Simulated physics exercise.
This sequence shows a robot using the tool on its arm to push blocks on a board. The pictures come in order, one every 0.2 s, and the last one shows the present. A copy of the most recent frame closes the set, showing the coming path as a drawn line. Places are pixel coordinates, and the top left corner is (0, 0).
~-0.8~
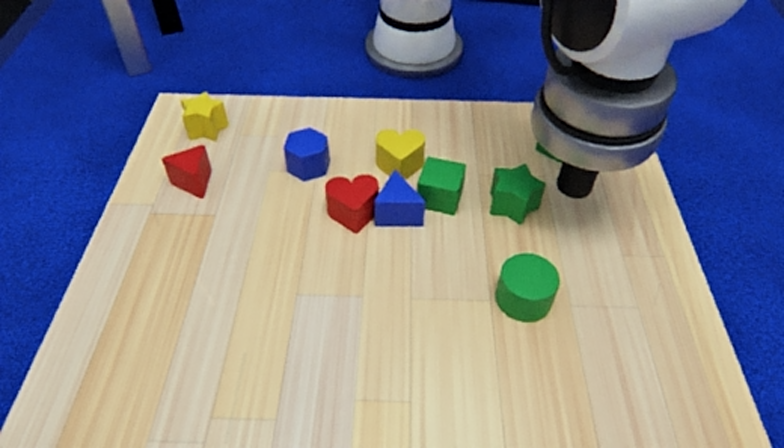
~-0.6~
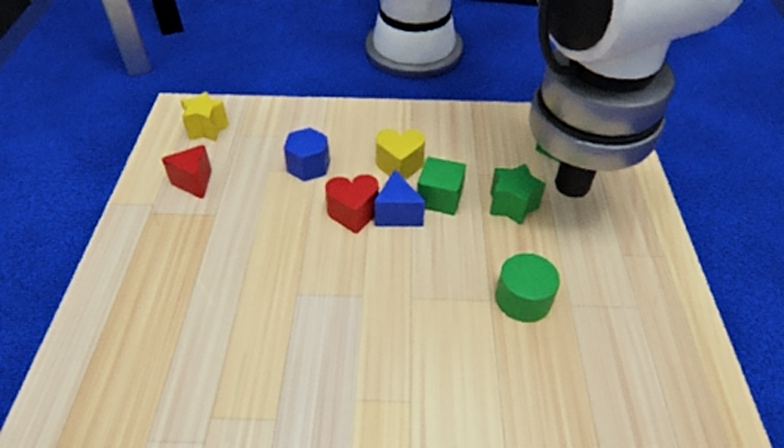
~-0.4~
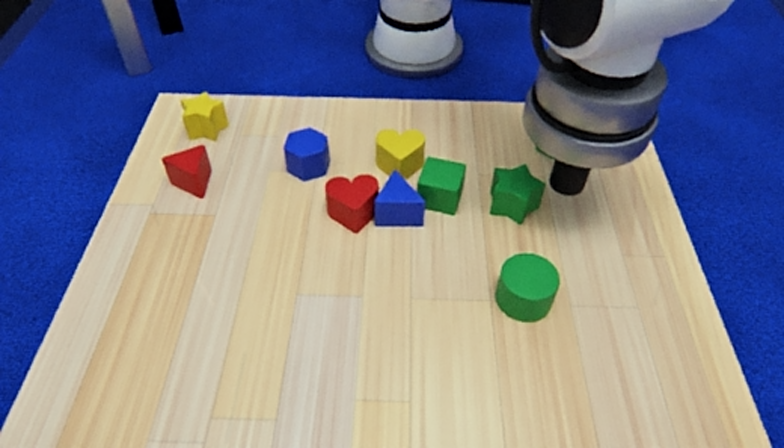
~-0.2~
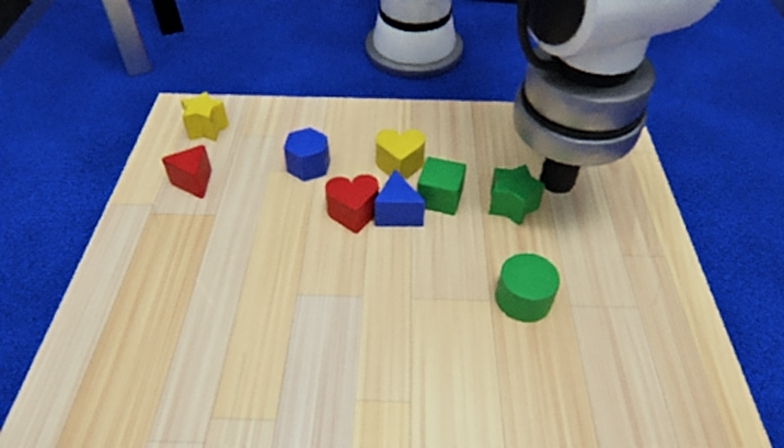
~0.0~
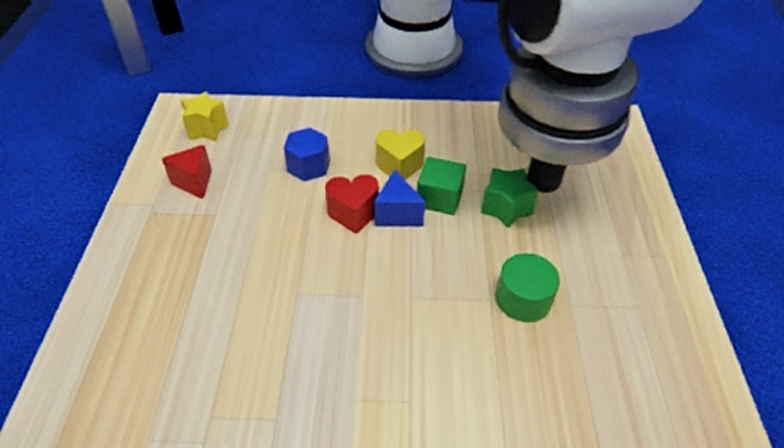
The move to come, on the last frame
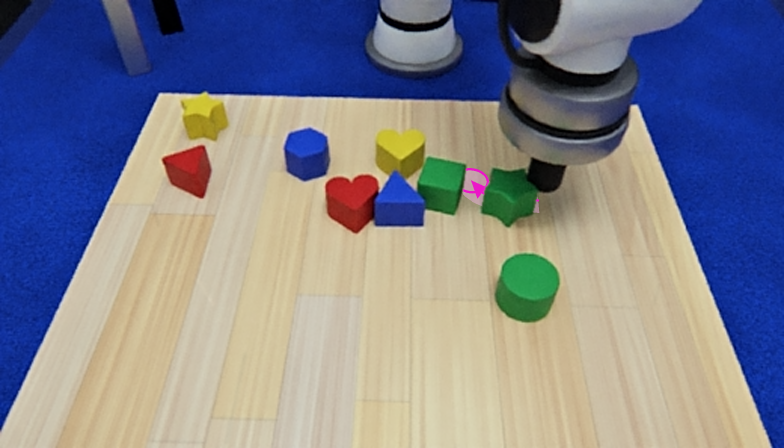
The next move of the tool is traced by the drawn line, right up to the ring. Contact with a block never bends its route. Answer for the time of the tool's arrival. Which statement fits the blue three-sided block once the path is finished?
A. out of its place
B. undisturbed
My answer is option A.
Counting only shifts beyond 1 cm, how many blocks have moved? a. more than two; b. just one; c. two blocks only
(a)
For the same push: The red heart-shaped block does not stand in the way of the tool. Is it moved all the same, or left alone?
Answer: Moved.
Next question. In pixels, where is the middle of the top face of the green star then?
The centre of its top will be at (450, 174).
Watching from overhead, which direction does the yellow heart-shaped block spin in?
Clockwise.
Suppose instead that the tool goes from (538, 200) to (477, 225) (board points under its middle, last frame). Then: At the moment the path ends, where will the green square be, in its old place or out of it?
It's moved.
Drawn move, from (538, 200) via (512, 198) and (487, 195), ending at (471, 181).
On the path given first. Halfway along, tool (503, 179); green square (430, 172); green star (472, 183).
At the end, tool (474, 162); red heart-shaped block (337, 192); blue three-sided block (381, 195), turned 25° anticlockwise; yellow heart-shaped block (395, 141), turned 25° clockwise; green square (406, 170), turned 20° anticlockwise; green star (450, 174), turned 20° anticlockwise.
